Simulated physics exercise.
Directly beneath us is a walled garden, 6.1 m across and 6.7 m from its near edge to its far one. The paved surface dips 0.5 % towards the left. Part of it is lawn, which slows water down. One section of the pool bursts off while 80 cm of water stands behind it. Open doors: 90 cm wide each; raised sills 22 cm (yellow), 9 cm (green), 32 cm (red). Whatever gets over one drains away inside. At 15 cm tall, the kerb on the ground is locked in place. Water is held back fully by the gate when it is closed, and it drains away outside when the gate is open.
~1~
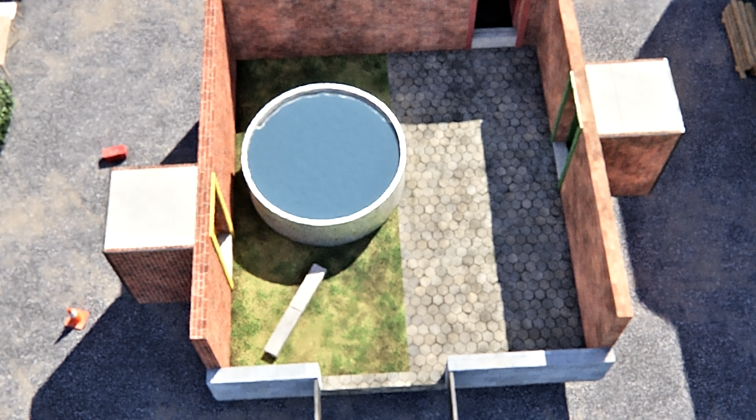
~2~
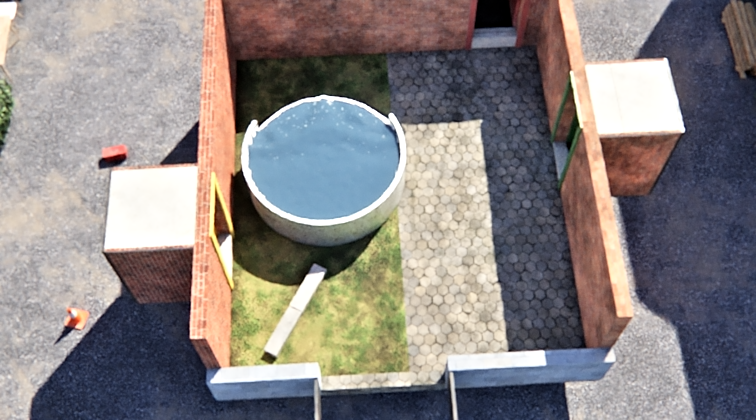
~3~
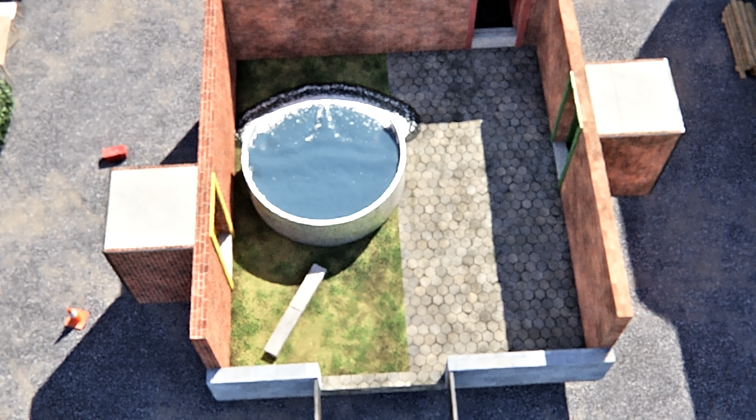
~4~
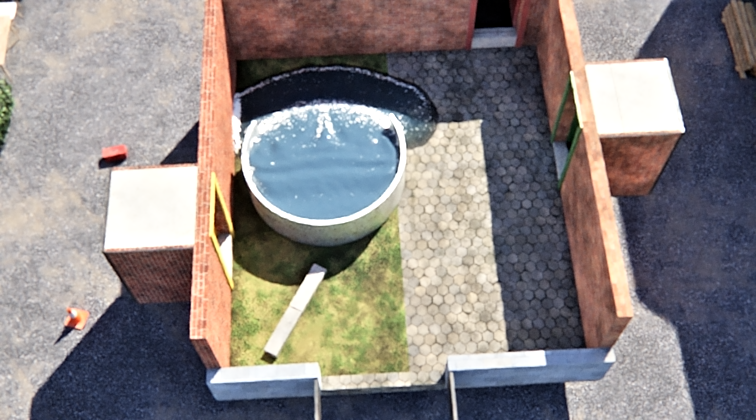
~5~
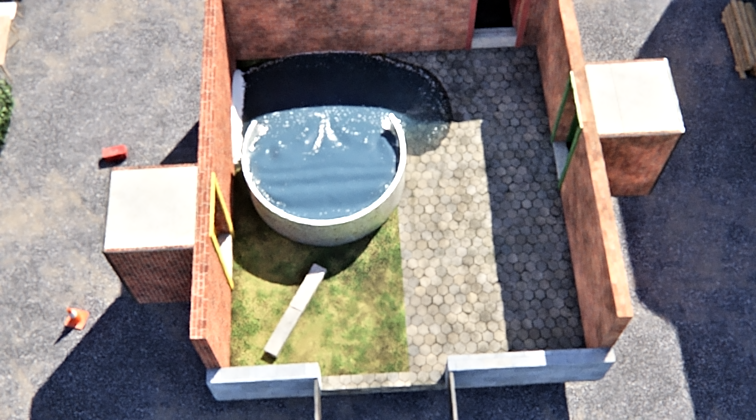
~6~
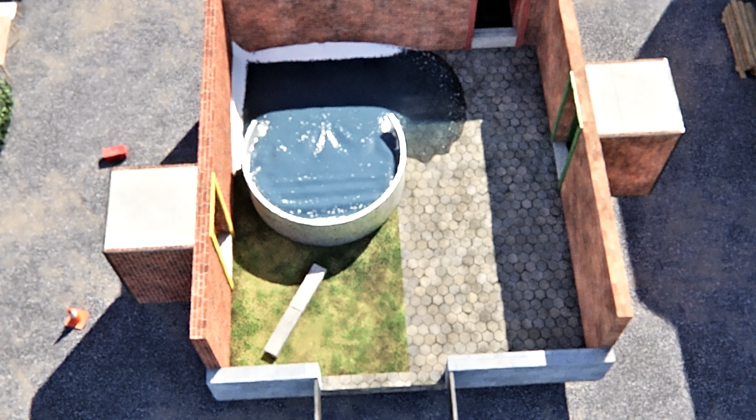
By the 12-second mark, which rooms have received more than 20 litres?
By then: Room behind the yellow door: 20 litres or less; room behind the green door: More than 20 litres; room behind the red door: 20 litres or less.
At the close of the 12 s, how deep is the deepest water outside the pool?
Max depth: About 18 centimetres.
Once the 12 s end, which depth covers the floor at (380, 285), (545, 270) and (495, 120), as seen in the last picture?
First spot near 11 cm, second near 12 cm, third near 8 cm.
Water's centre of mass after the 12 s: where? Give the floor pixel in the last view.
About (386, 208).
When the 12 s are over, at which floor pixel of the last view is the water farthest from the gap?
Location: Approx. (580, 362) in the last view.
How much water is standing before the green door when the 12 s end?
Reading: Close to 9.0 cm.
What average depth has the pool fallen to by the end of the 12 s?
Mean depth: About 11 cm.
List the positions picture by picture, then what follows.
In the first frame, the pool at (324, 154) is whole and still, 80 cm deep.
In the second frame, water pours out at (324, 105) and has run 1.6 m, to (400, 136); deepest outside 36 cm, 80 cm at the pool's back.
In the third frame, the front is at (235, 142), 1.8 m from the gap at (324, 107); 2.5 m2 of floor is under water; 80 cm left at the back of the pool.
In the fourth frame, the front is at (433, 121), 2.1 m from the gap at (324, 108); 4.7 m2 of floor is under water; 80 cm left at the back of the pool.
In the fifth frame, the front is at (448, 118), 2.4 m from the gap at (324, 109); 6.8 m2 of floor is under water; 78 cm left at the back of the pool.
In the sixth frame, water pours out at (324, 109) and has run 2.7 m, to (457, 84); deepest outside 64 cm, 69 cm at the pool's back.
A moment later water covers 35 % of the floor and is deepest (65 cm) near (318, 64); yellow door not reached, green door not reached, red door 17 cm at the sill, 0 L in.
Soon after water covers 30 % of the floor and is deepest (51 cm) near (237, 61); yellow door not reached, green door not reached, red door 16 cm at the sill, 0 L in.
Next water covers 60 % of the floor and is deepest (38 cm) near (531, 54); yellow door 10 cm at the sill, 0 L in, green door 19 cm at the sill, 6 L in, red door 25 cm at the sill, 3 L in.
Later on water covers 95 % of the floor and is deepest (22 cm) near (370, 54); yellow door 8 cm at the sill, 0 L in, green door 11 cm at the sill, 74 L in, red door 15 cm at the sill, 5 L in.
At the end water covers 95 % of the floor and is deepest (18 cm) near (232, 301); yellow door 15 cm at the sill, 0 L in, green door 9 cm at the sill, 79 L in, red door 10 cm at the sill, 5 L in.
